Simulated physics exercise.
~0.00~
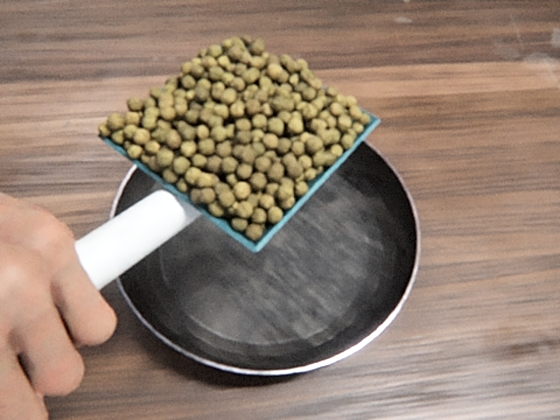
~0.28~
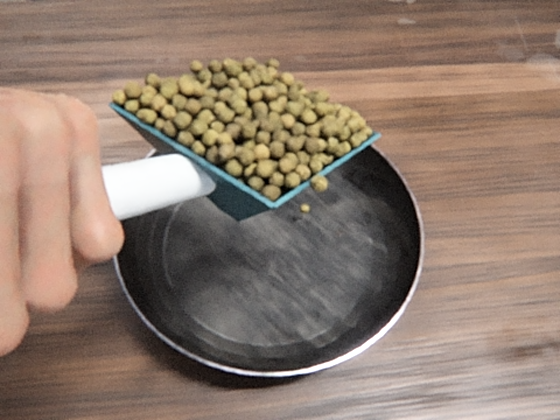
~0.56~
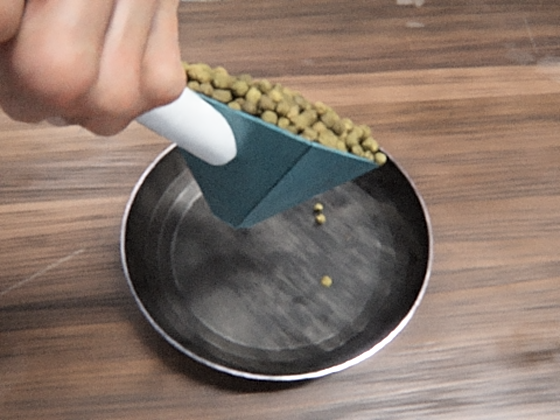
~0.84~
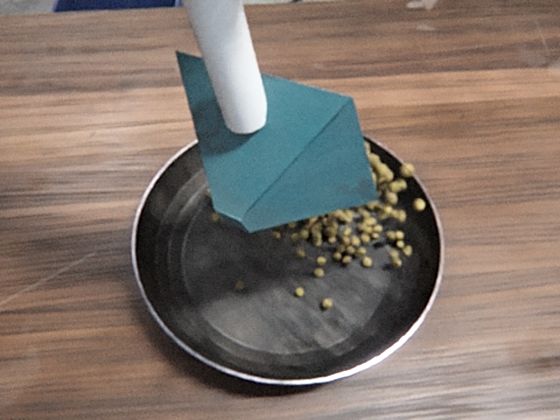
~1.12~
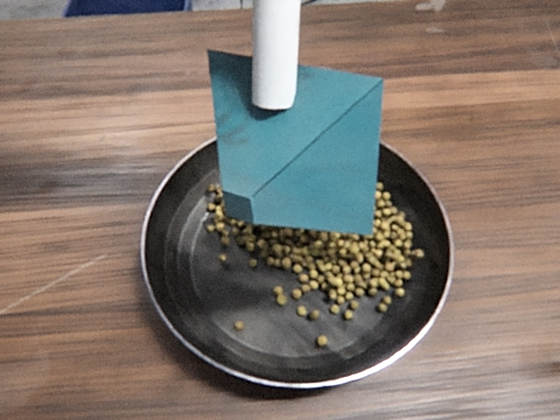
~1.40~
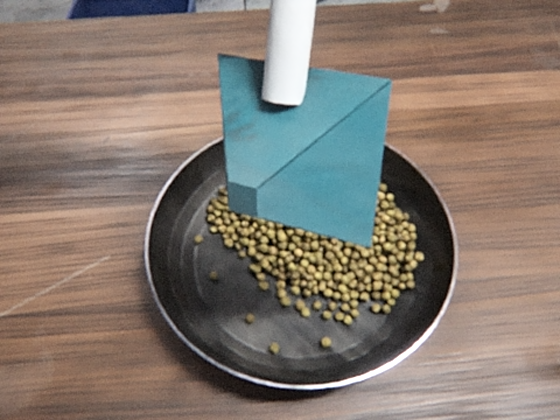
Green peas tipping from a teal scoop held by a hand, spilling into a black pan and settling in a loose heap.
